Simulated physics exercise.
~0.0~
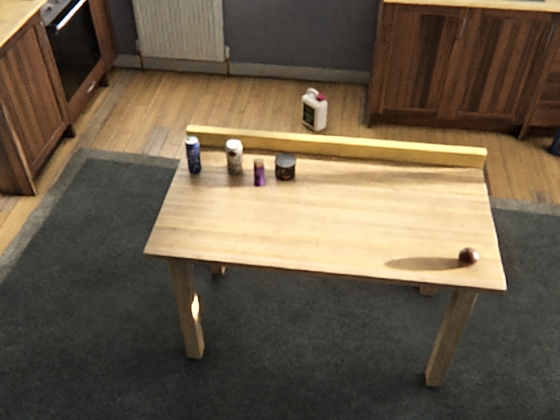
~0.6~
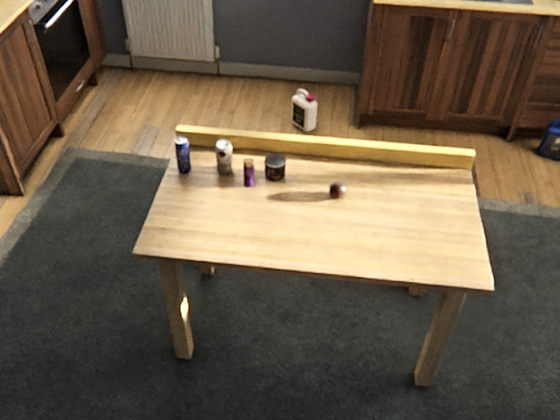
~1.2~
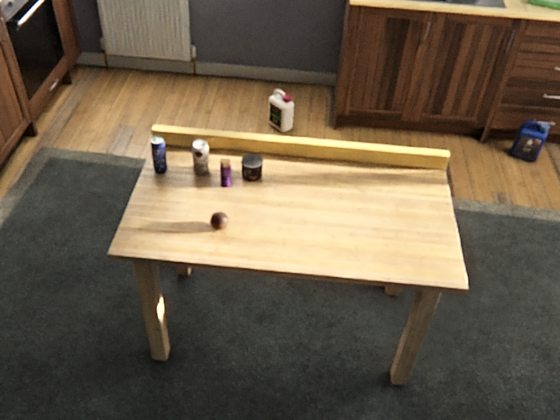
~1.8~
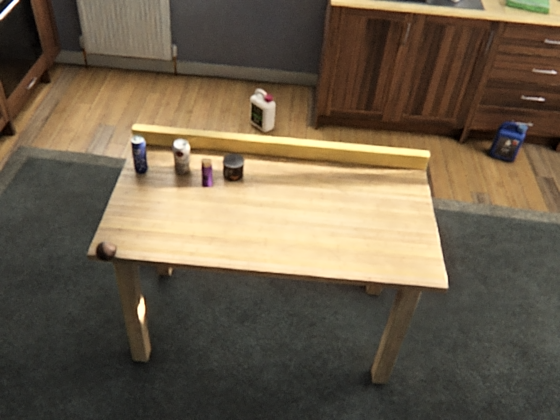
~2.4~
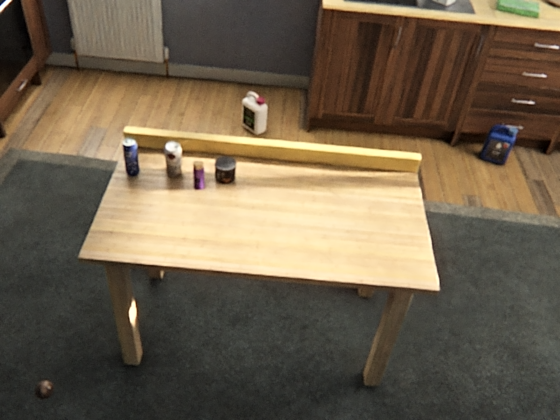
A brown ball rolls left across a wooden table and drops off onto the floor.
